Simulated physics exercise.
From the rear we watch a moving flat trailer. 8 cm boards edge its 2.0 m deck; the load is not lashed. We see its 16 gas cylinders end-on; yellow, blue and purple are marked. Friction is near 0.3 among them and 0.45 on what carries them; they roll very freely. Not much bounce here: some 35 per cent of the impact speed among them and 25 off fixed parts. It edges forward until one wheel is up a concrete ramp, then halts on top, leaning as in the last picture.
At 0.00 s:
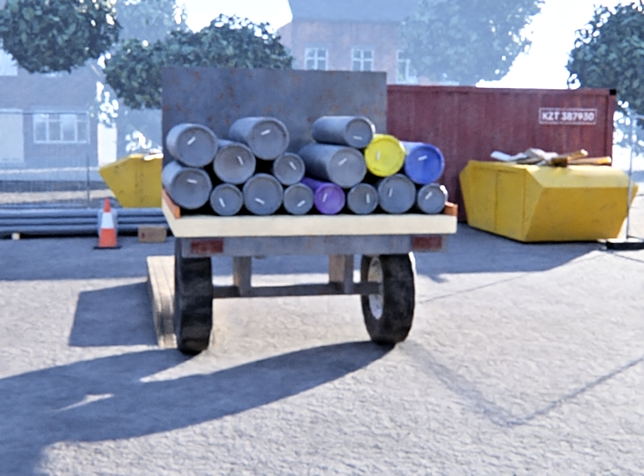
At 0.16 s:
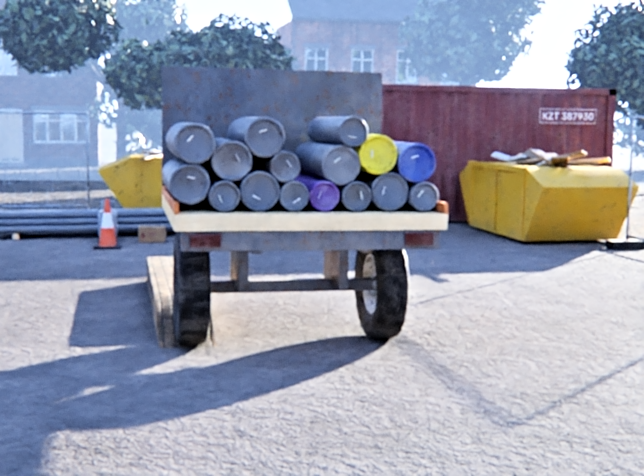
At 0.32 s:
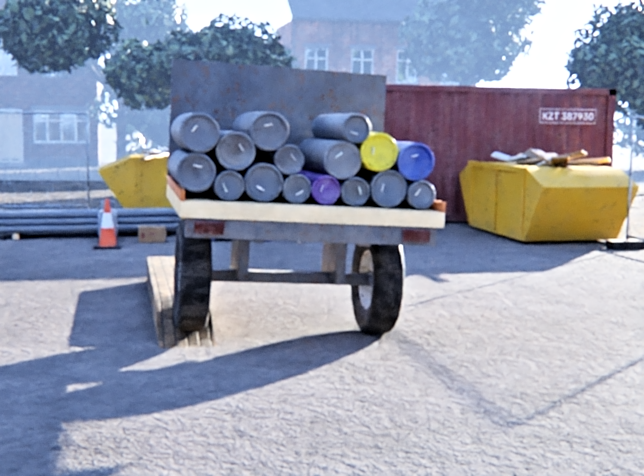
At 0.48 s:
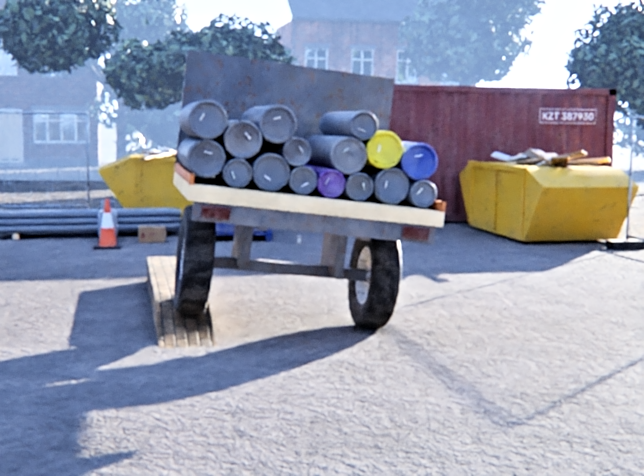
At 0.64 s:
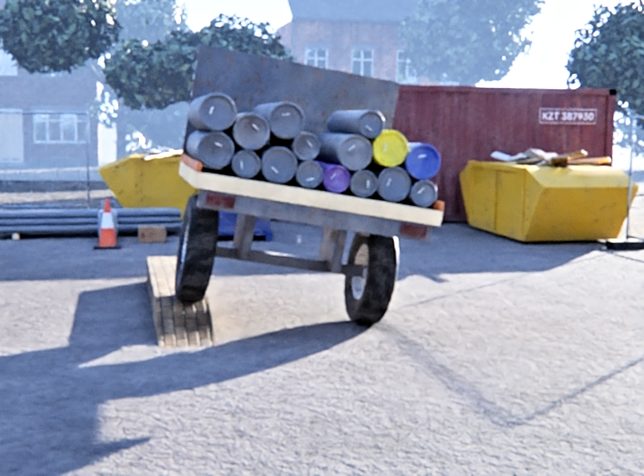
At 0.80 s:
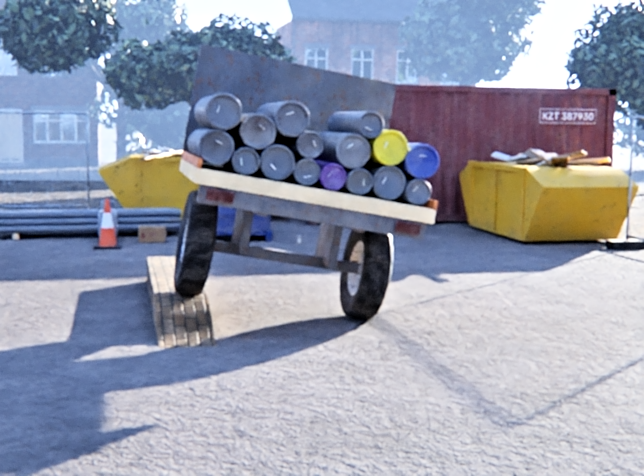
Flat trailer stacked with loose grey, yellow, blue and purple cylinders rolling away, its left wheel climbing planks and deck tilting right.
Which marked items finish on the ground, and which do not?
Yellow cylinder does, blue does, purple does not.
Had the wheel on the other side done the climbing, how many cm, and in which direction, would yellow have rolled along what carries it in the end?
I reckon some 15 cm toward the left.
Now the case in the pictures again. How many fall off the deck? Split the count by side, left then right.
Left 0, right 2.
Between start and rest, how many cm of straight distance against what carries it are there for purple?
Shift - purple 0.
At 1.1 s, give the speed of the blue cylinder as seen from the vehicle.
It's going at around 1.0 m/s.
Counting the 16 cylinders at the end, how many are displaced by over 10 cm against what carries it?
In total, 5.
By 1.1 s, yellow is up on others, 30 cm from the right edge, rolling right; blue is dropping off the right side; purple is on the deck, 90 cm from the right edge; 1 off so far.
By 1.3 s, yellow is up on others, 15 cm from the right edge, rolling right; blue is dropping off the right side; as before, purple; 1 off so far.
By 1.6 s, yellow is dropping off the right side; blue is down on the right; as before, purple; 2 off so far.
Finally (3.2 s), yellow is on the ground to the right; blue is on the ground to the right; purple is on the deck, 90 cm from the right edge; 2 off so far.
